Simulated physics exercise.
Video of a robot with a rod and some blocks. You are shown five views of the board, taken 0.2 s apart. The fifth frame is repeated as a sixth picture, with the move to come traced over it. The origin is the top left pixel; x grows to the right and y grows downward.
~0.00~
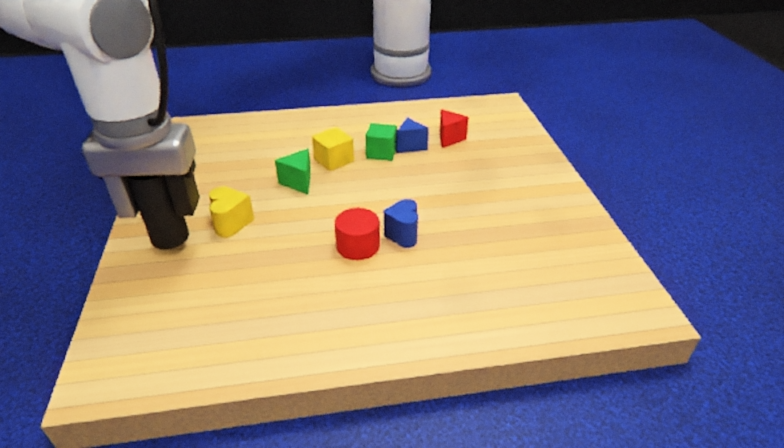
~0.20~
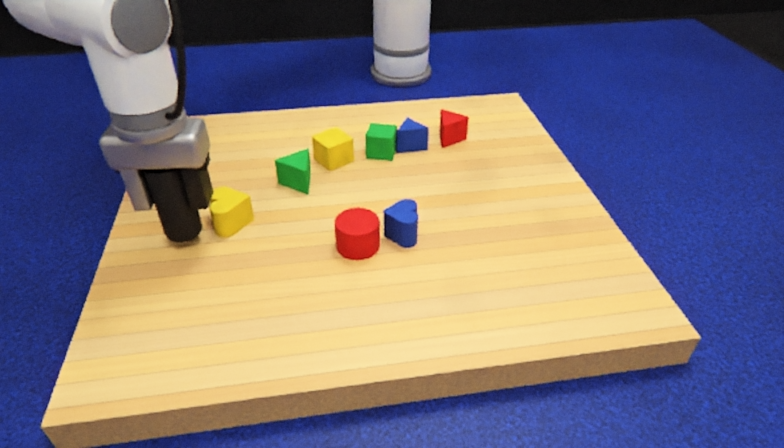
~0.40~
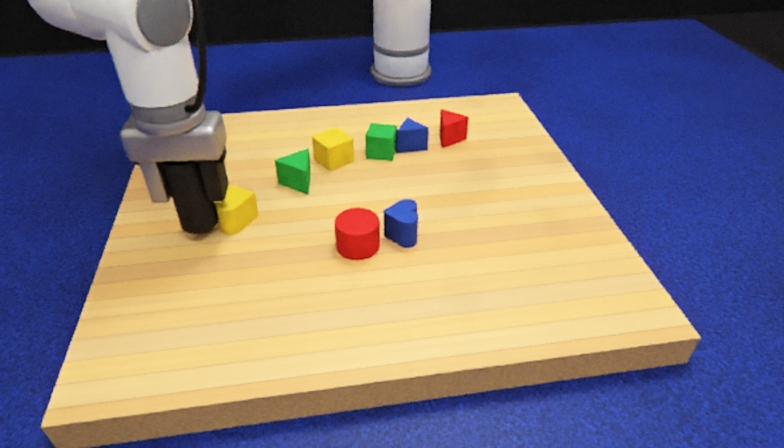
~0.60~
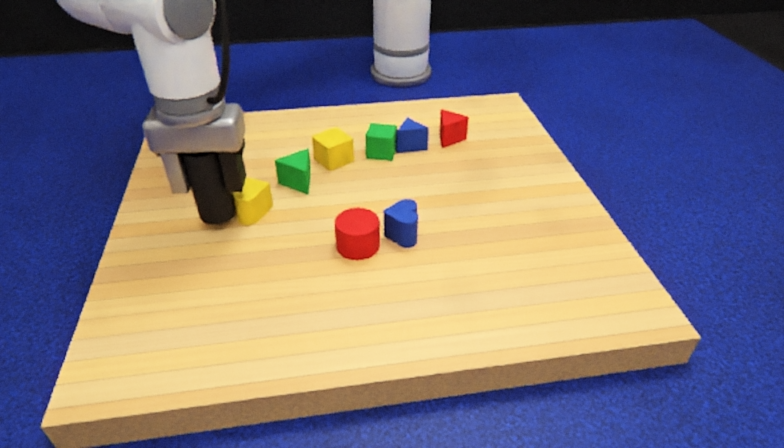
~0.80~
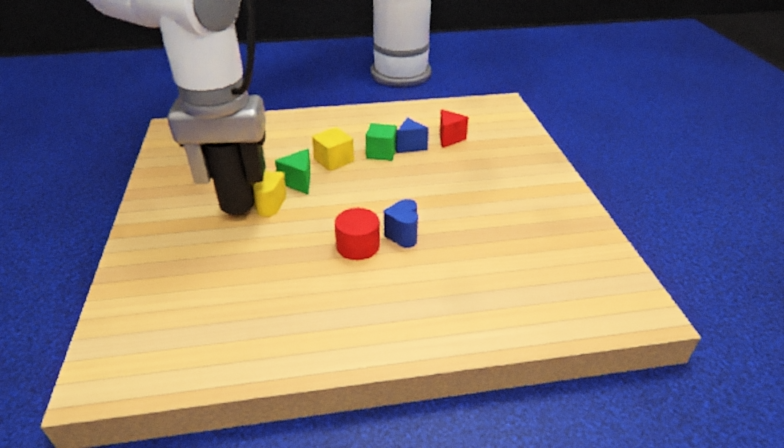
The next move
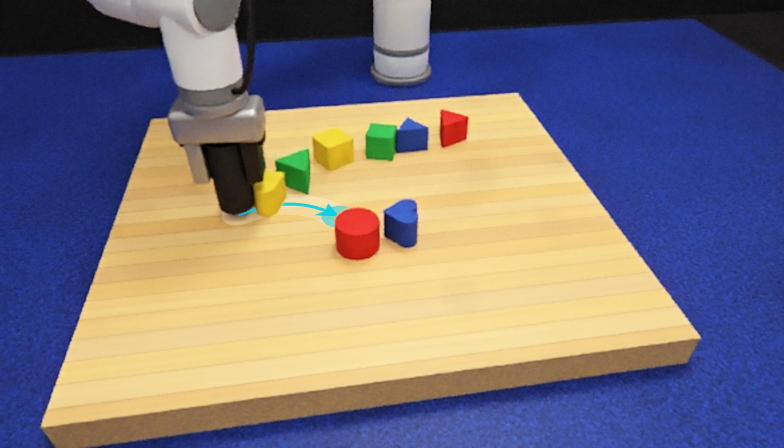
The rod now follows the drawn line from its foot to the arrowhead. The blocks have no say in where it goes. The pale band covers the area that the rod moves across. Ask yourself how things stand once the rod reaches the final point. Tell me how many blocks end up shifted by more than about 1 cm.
In total, two blocks get moved by over 1 cm.
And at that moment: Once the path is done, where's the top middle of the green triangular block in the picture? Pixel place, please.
Answer: (310, 153).
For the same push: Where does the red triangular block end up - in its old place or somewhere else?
It is not moved.
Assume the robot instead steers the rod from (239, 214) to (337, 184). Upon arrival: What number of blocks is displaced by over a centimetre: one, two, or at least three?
I count three at least.
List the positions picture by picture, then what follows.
The first picture shows rod tip (171, 239); block tops, yellow heart-shaped block (226, 198); green triangular block (296, 159); red cylinder (357, 220); red triangular block (451, 117).
The second picture shows rod (184, 232); blocks unchanged.
The third picture shows rod (200, 224); yellow heart-shaped block (231, 196).
The fourth picture shows rod (218, 215); yellow heart-shaped block (247, 187).
The fifth picture shows rod (237, 205); yellow heart-shaped block partly hidden; green triangular block (296, 159); red cylinder (357, 220); red triangular block (451, 117).
Path on the board, from (239, 214) through (274, 205) and (309, 206) to (339, 216).
The first path, step by step. One third of the way, rod (273, 196); yellow heart-shaped block (298, 170); green triangular block (305, 155), turned 25° anticlockwise.
Two thirds of the way, rod (308, 197); yellow heart-shaped block (324, 167), turned 25° anticlockwise; green triangular block (310, 153), turned 40° anticlockwise.
At the end, rod (338, 207); yellow heart-shaped block (327, 167), turned 35° anticlockwise; green triangular block (310, 153), turned 40° anticlockwise; red cylinder in place; red triangular block in place.
